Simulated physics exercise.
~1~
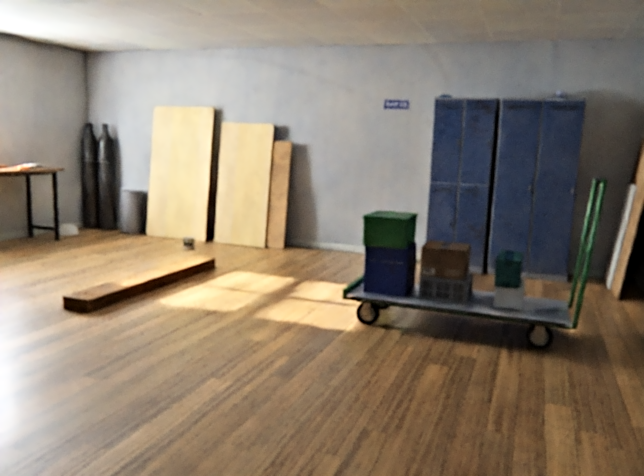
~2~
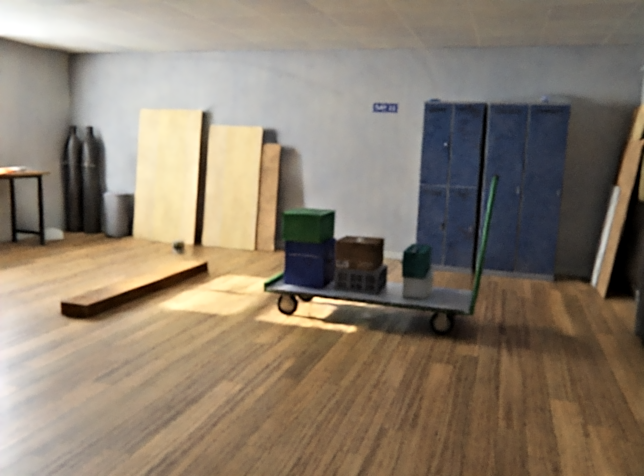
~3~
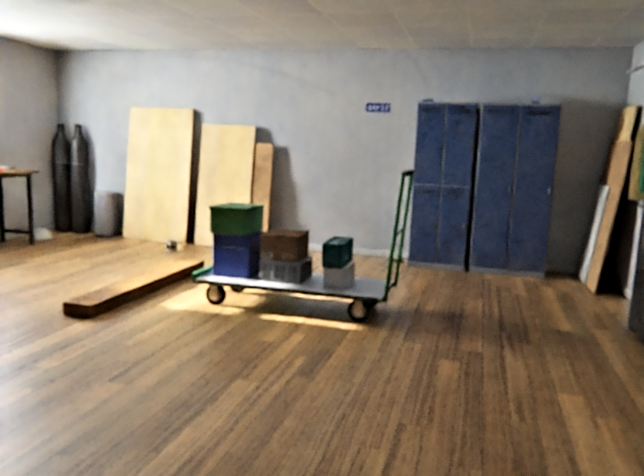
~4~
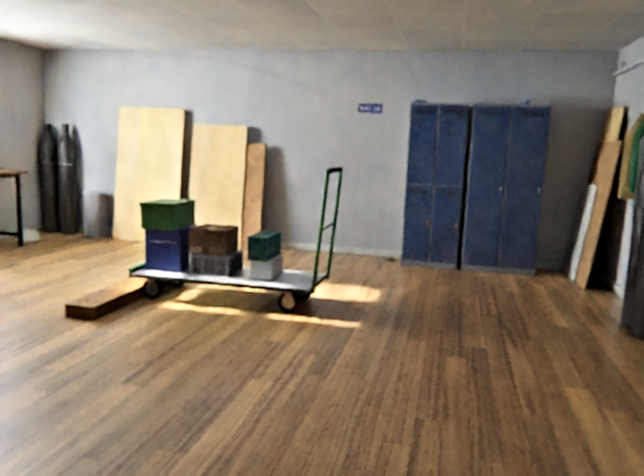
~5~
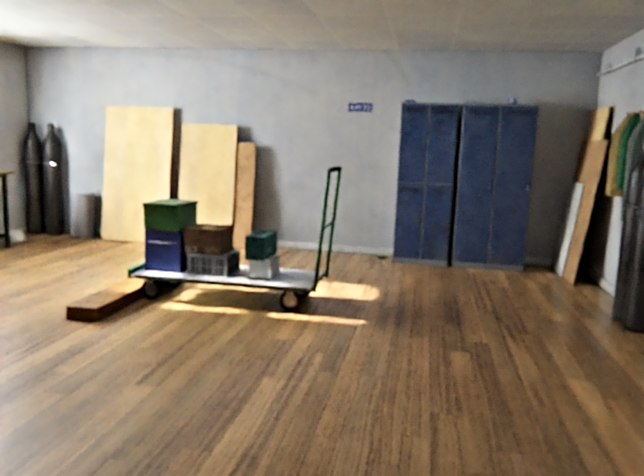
A flat cart with a green handle at its right end rolls across the wooden floor of a grey-walled storeroom, seen from across the room as the view drifts slightly. It carries a green tote on a blue toolbox at the left, a brown carton on a grey crate, and a teal parcel on a white tote. Pale boards lean behind, and blue lockers stand at the right. The cart moves left towards a brown beam on the floor and stops against it. The load stays stacked, and everything remains aboard as the cart rests.
